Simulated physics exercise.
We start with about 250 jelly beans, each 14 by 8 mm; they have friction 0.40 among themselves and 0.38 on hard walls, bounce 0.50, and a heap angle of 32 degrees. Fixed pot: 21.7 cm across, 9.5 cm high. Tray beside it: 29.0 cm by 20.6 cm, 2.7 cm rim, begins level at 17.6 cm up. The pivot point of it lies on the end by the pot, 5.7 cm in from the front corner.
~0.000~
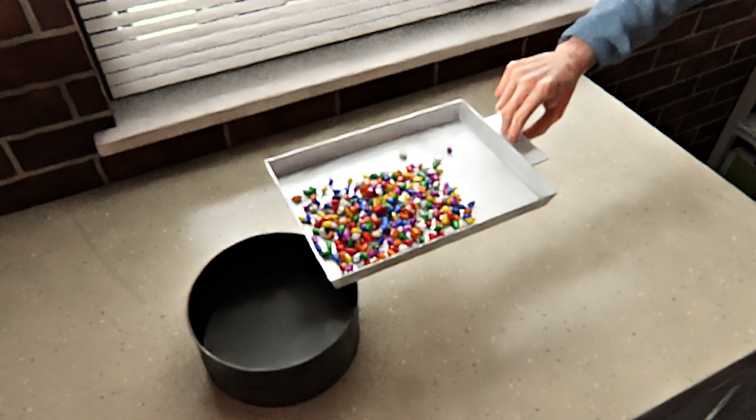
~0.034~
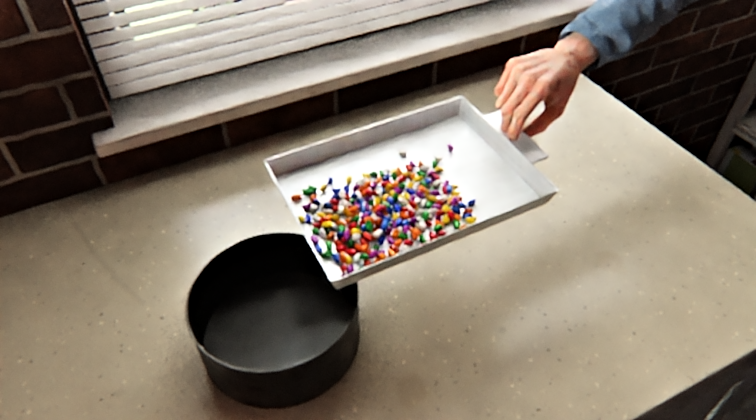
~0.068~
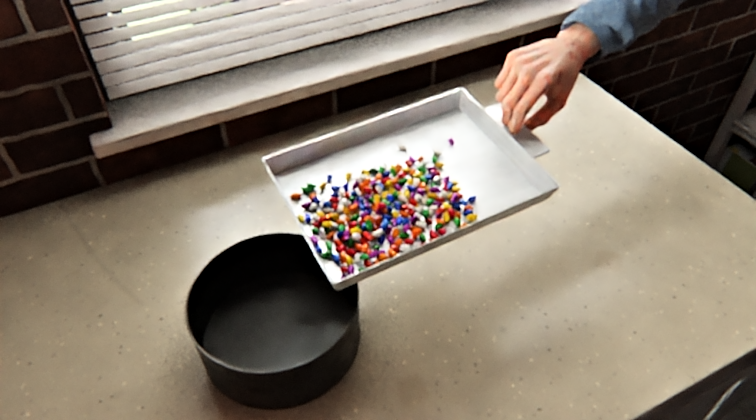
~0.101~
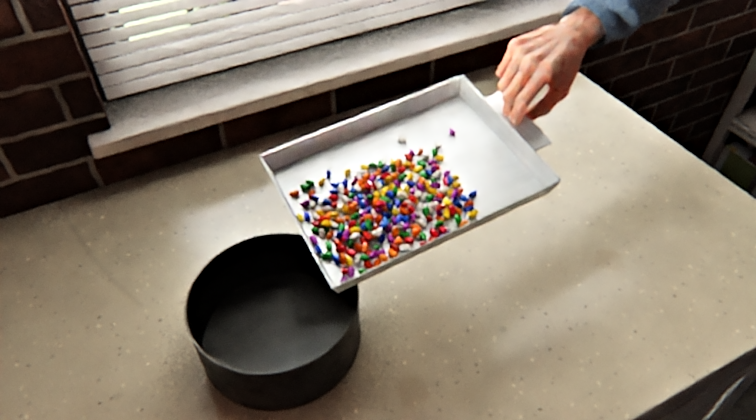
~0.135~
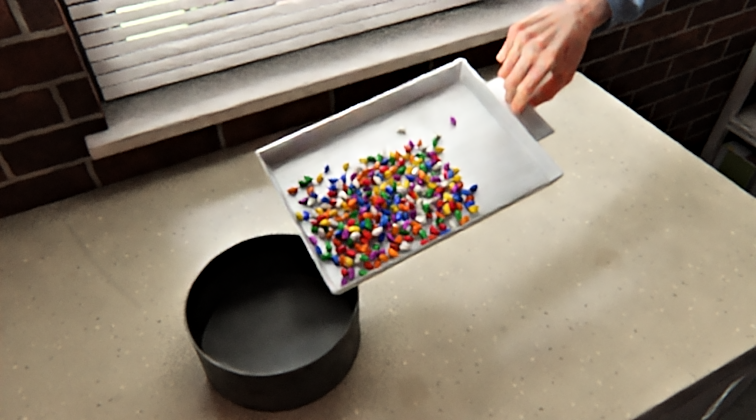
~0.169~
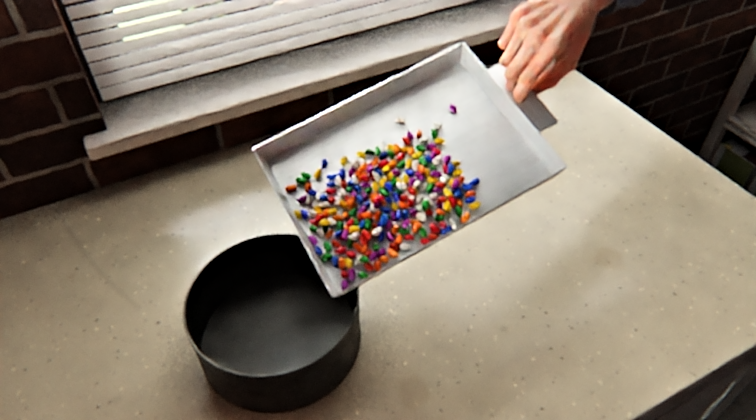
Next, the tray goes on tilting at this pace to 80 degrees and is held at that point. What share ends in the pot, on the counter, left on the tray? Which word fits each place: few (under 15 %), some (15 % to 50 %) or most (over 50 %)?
Pot gets some; counter gets most; tray gets few.
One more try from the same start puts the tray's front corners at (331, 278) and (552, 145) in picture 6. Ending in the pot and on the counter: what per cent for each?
Pot 70; counter 10.
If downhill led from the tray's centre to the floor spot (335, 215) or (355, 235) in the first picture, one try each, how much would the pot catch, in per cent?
Approximately 75 percent, then 70 percent.
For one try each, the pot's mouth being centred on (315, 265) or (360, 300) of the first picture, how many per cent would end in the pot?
About 5 and 95 per cent.
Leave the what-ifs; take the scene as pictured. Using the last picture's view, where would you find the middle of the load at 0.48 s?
Near pixel (356, 250).
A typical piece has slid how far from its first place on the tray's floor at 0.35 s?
By then it sits near 2 cm from where it began.
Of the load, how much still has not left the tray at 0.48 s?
I'd say close to 100 per cent.
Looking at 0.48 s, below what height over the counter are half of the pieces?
The halfway line is at about 20 cm.
Then, at 0.35 s, tilt 51 degrees; the tray holds 100 %, the pot 0 %.
After 0.48 s, tilt 73 degrees; the tray holds 100 %, the pot 0 %.
After 0.73 s, tilt 80 degrees; the tray holds 25 %, the pot 20 %.
By 2.3 s all is still; pot 30 %, counter 65 %, tray 5 %.
